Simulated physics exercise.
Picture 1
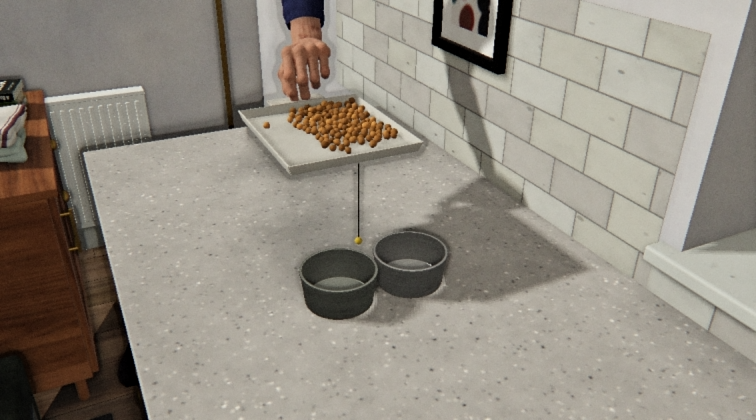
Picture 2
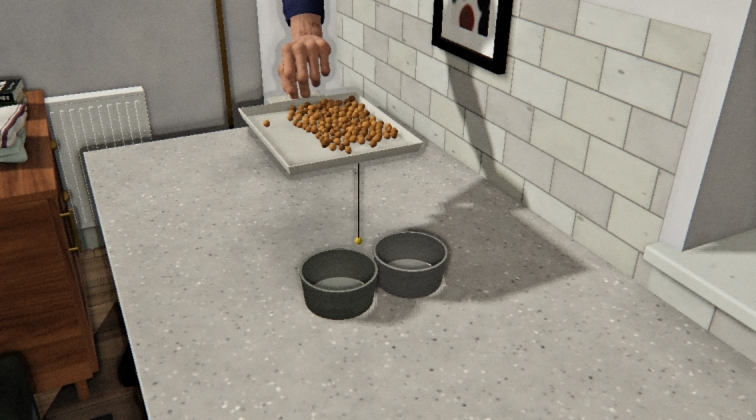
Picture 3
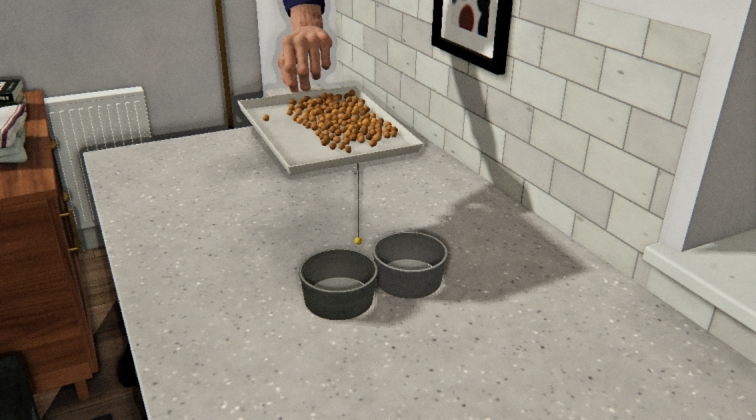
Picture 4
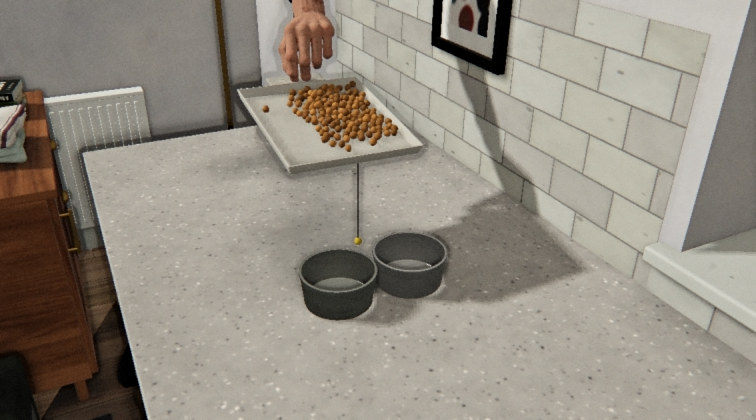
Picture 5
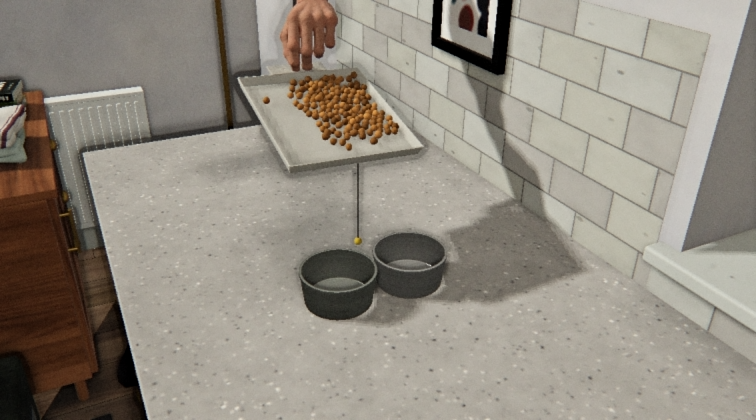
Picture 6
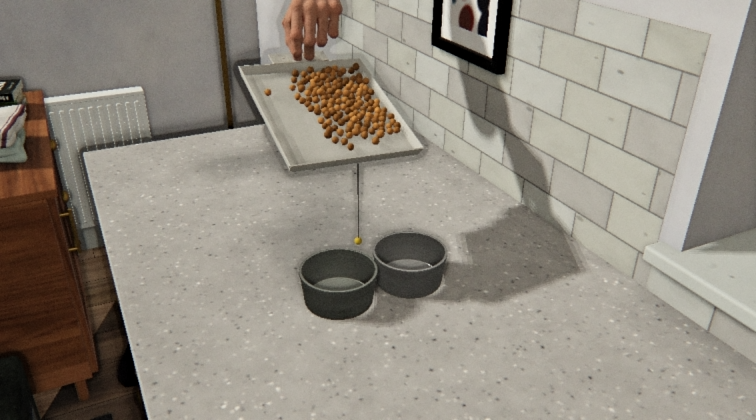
A pale, low-rimmed tray of orange-brown roasted chickpeas hangs over a speckled grey counter, seen from above at an angle, with white wall tiles at right. A hand hovers behind it, and a small yellow bead dangles on a thread above two dark round dishes standing side by side. The tray's far side rises gradually, tilting it toward the dishes, while the camera stays still.
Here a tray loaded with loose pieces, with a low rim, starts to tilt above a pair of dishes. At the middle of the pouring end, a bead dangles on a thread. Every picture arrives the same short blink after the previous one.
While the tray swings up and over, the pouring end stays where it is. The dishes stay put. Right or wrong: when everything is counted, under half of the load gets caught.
Wrong.
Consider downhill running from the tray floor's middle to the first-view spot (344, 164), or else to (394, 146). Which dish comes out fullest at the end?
For the first place it's the left-side dish, for the second the right-side dish.
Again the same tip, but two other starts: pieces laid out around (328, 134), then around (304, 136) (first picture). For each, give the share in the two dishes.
You'd get near 80 percent first and near 80 percent after that.
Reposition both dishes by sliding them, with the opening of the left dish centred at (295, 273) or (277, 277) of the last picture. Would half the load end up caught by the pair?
In order, they'd catch a minor share, and next a minor share.
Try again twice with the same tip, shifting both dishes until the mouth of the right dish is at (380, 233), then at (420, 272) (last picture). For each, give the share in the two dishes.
I'd expect some 0 percent, and then some 30 percent.
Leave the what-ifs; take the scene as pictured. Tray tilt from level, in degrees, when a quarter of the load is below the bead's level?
Roughly 85°.
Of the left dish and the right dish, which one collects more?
Fuller side: Right of the pair.
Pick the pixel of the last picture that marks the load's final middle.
I'd say the middle ends up at about (409, 277).
Soon after the last picture, tray tipped steeply; most on the tray; a stray few in the left dish; a stray few in the right dish; a stray few outside both; a small part in the air.
A little later, tray tipped past a quarter turn; a small part on the tray; a small part in the left dish; about half in the right dish; a small part outside both; about a quarter in the air.
Later still, tray tipped past a quarter turn; a small part in the left dish; about two thirds in the right dish; about a quarter outside both.
At rest, tray tipped past a quarter turn; a small part in the left dish; about two thirds in the right dish; about a quarter outside both.
